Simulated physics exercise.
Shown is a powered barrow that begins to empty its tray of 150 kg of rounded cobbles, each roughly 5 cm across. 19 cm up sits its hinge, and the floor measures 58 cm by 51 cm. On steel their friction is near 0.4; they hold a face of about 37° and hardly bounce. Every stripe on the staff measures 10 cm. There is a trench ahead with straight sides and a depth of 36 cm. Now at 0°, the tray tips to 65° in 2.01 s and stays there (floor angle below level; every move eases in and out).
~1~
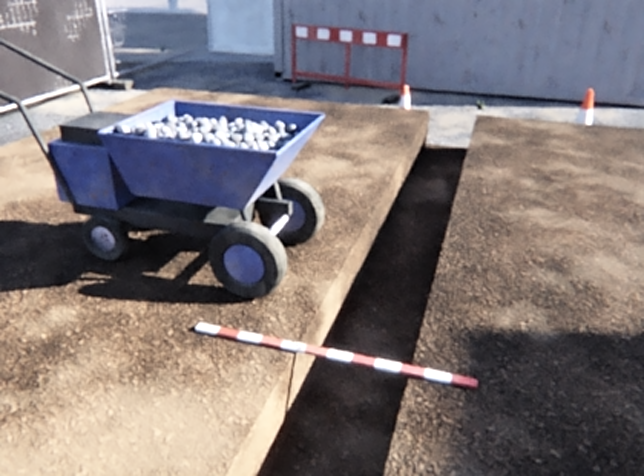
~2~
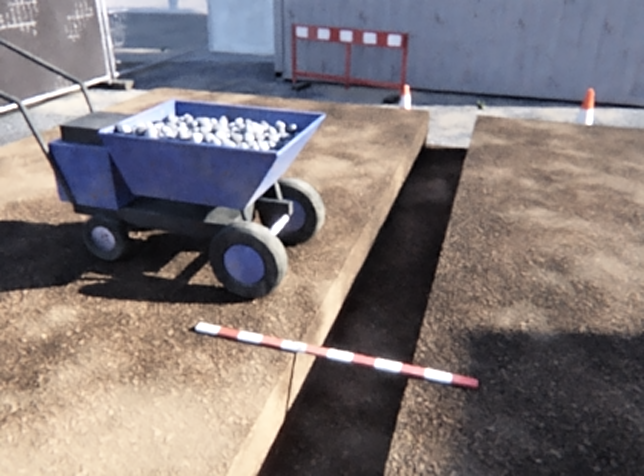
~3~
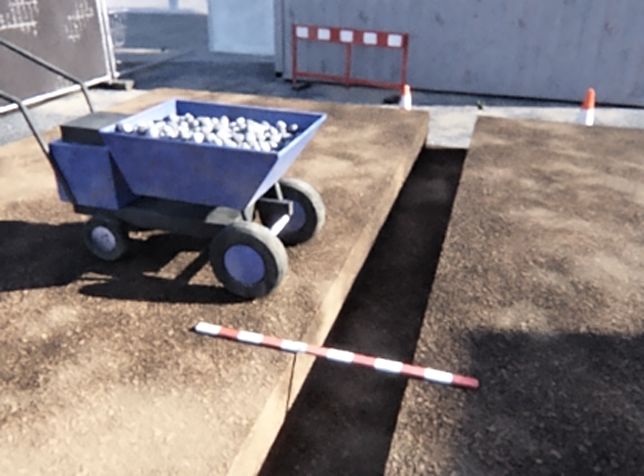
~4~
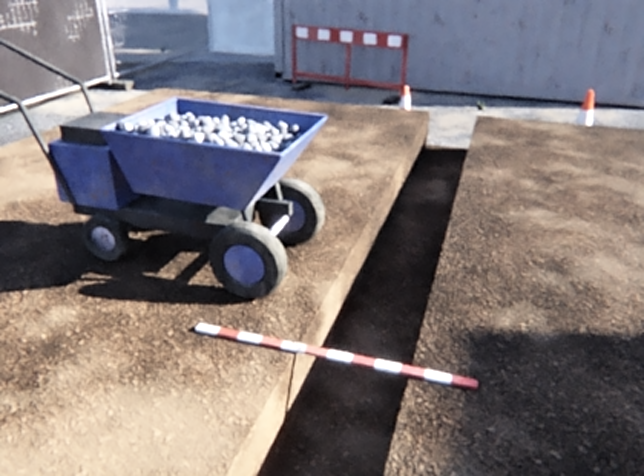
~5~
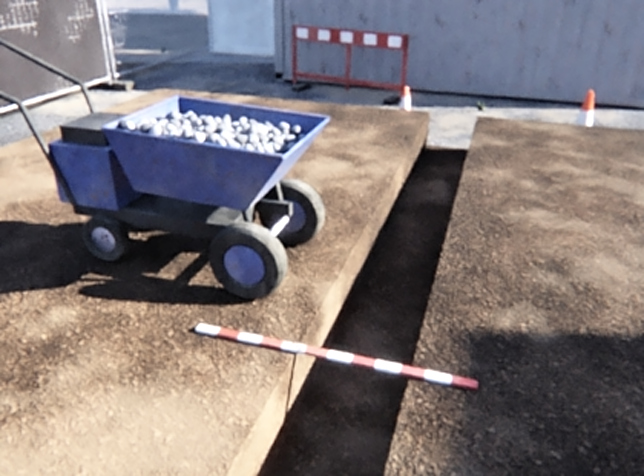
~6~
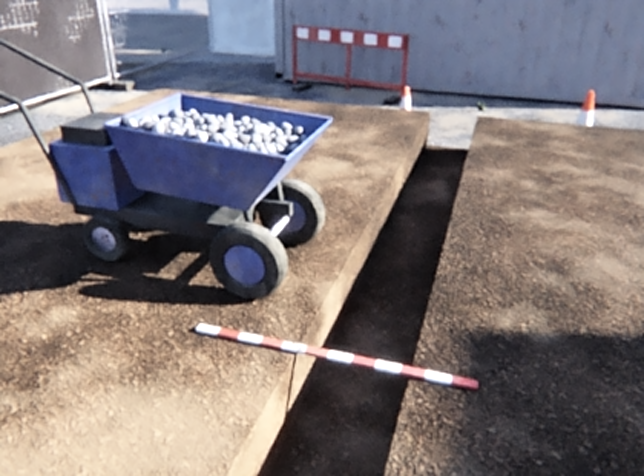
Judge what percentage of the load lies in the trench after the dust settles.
About 69 %.
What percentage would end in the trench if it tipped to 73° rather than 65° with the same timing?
Expect roughly 80 per cent.
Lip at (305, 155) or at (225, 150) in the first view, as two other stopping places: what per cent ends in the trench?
First place: Near 50%; second place: Near 80%.
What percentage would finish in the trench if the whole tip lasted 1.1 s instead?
Around 60 per cent would end in the trench.
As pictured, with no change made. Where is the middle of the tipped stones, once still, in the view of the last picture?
(399, 336).
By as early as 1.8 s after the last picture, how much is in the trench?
Roughly 25% by that time.
Then, 1.2 s after the last picture the floor is at 55°, 99 % in the tray, 1 % in the trench; the foremost stones are at (385, 225).
Then, 1.8 s after the last picture the floor is at 65°, 65 % in the tray, 27 % in the trench, 8 % past the trench; the foremost stones are at (490, 315).
Then, 2.2 s after the last picture the floor is at 65°, 44 % in the tray, 42 % in the trench, 13 % past the trench; the foremost stones are at (563, 347).
Then, 4.1 s after the last picture the floor is at 65°, 17 % in the tray, 69 % in the trench, 14 % past the trench; the foremost stones are at (601, 366).
